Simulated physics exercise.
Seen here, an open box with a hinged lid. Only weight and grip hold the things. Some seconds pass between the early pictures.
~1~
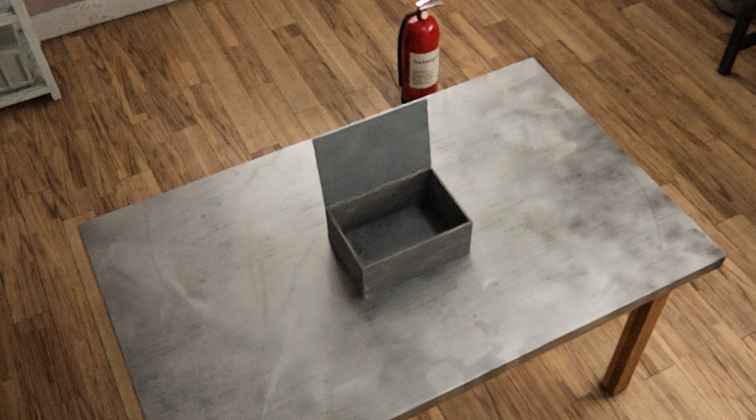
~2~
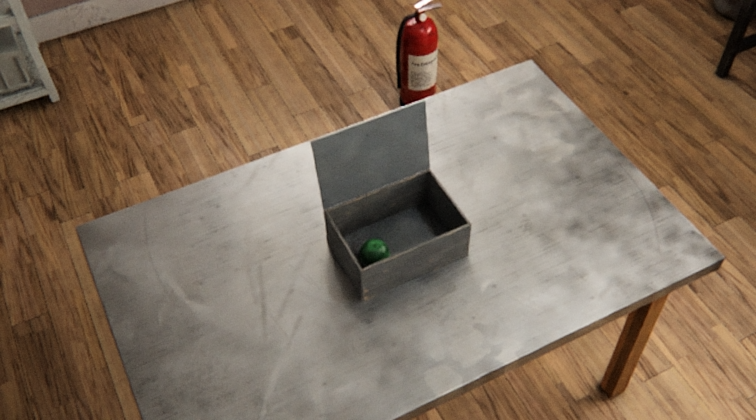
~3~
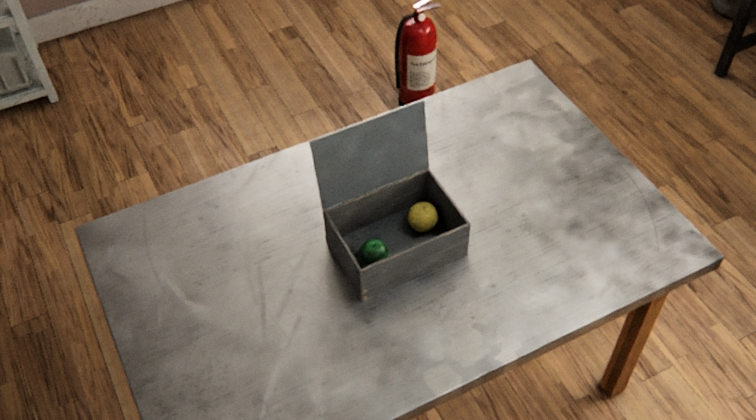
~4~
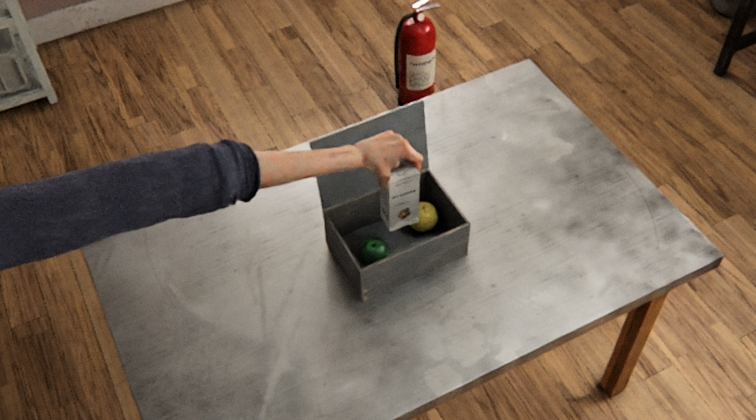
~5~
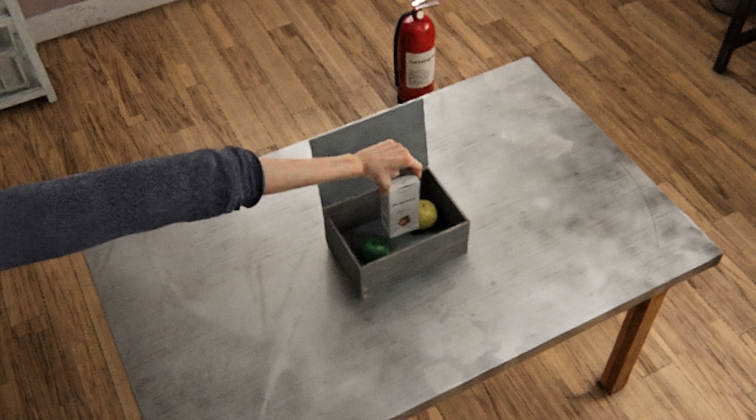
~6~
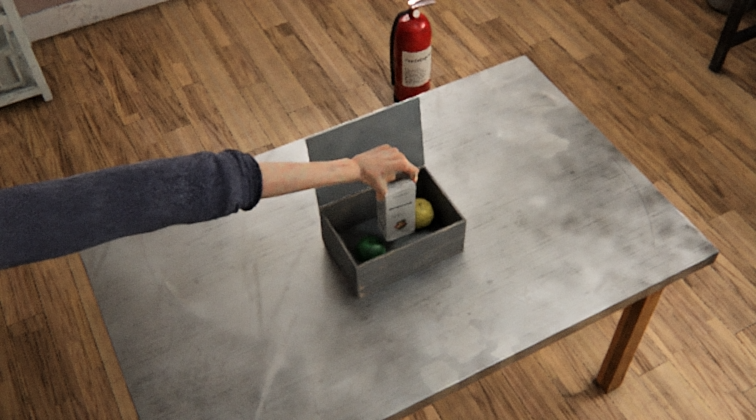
At the start, an open, empty box with a hinged lid sits on a metal table. A green object appears inside, then a yellow apple beside it. An arm in a dark sleeve then reaches in from the left and lowers a white carton slightly into the box, still gripping it.
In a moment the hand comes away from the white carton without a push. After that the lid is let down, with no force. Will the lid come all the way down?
As it turns out, it will not close.
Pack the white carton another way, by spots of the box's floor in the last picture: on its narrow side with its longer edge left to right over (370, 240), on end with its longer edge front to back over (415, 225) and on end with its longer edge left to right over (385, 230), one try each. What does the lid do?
First try: It shuts flat; second try: It shuts flat; third try: It is held up.
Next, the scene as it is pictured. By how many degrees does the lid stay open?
Some 30° above the rim.
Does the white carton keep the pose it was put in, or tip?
The white carton tips.
Then, 0.60 s later than the last frame, white carton tilted by 40° near (429, 223); green apple moved a little.
Then, 1.50 s later than the last frame, lid 65° above the rim; white carton tilted by 31° near (427, 218); green apple moved a little; yellow apple moved a little.
When it is over, lid 29° above the rim; moved from the start, white carton; the other 2 as before. End places, in pixels of the last picture, white carton near (427, 218).
